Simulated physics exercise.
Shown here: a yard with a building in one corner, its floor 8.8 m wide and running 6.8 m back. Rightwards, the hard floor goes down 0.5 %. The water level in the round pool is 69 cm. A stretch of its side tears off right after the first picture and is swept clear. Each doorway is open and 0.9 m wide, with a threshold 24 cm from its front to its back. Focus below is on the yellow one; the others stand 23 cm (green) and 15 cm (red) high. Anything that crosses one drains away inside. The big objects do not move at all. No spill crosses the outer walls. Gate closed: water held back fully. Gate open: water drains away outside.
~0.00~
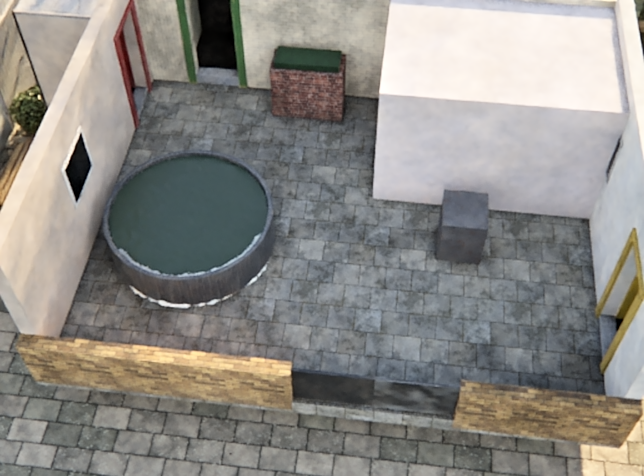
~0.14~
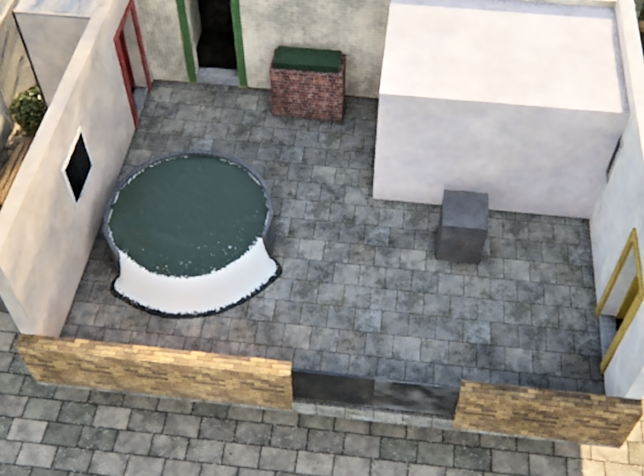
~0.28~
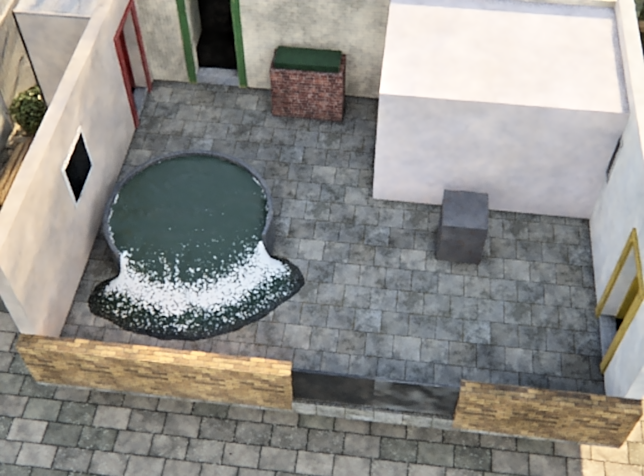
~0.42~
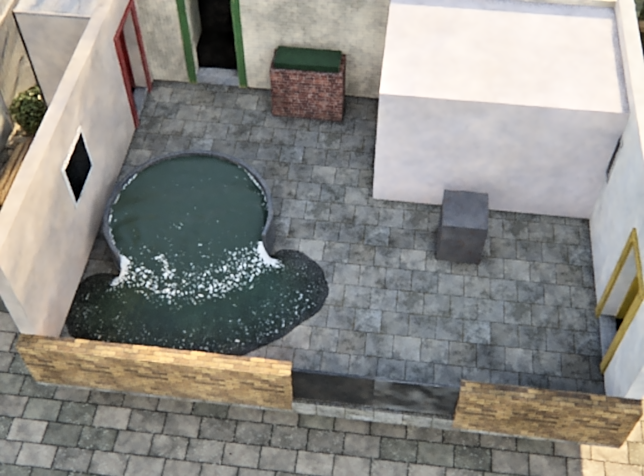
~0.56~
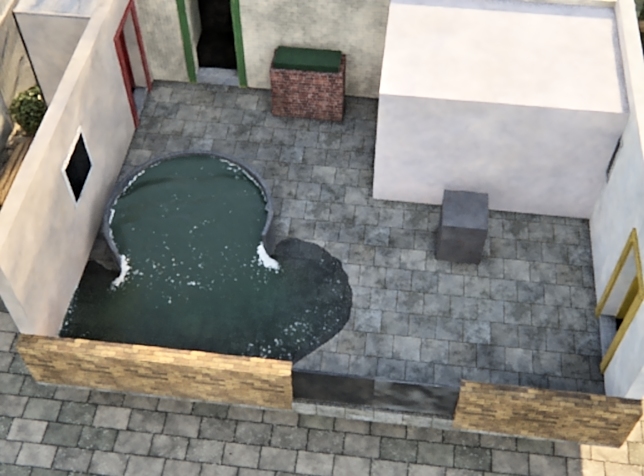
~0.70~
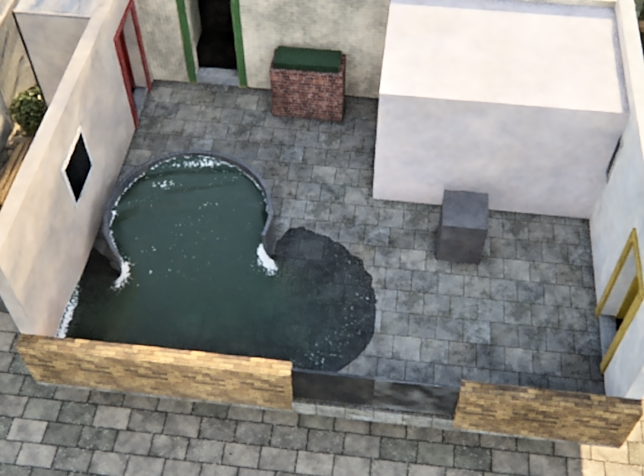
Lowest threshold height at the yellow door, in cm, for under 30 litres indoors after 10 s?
I would say 22 cm.
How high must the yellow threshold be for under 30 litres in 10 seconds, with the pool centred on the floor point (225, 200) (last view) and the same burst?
Then it needs to be around 21 cm high.
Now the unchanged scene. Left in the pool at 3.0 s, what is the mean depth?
Near 17 cm, averaged.
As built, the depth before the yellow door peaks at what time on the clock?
It peaks at about 3.4 s.
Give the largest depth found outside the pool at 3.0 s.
It gets to close to 36 centimetres there.
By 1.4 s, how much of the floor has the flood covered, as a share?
35 %.
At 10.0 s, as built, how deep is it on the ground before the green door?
Roughly 4.0 cm deep.
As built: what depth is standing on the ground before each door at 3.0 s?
Depths in cm: Green 0, yellow 24, red 0.
After 1.4 s water covers 35 % of the floor, deepest (46 cm) near (172, 375); it has not reached the yellow door.
After 3.0 s water covers 50 % of the floor, deepest (36 cm) near (599, 422); 24 cm at the yellow door, 3 litres in over its 12 cm threshold.
After 10.0 s water covers 100 % of the floor, deepest (18 cm) near (387, 399); 16 cm at the yellow door, 214 litres in over its 12 cm threshold.
At the yellow door as built, the water arrived by 2.6 s and peaked near 29 cm at 3.4 s.
Run again over the same 10 s with other heights there, 61 litres in over 18.5 cm, 12 litres over 25 cm. The limit of 30 litres is kept from about 22 cm up.
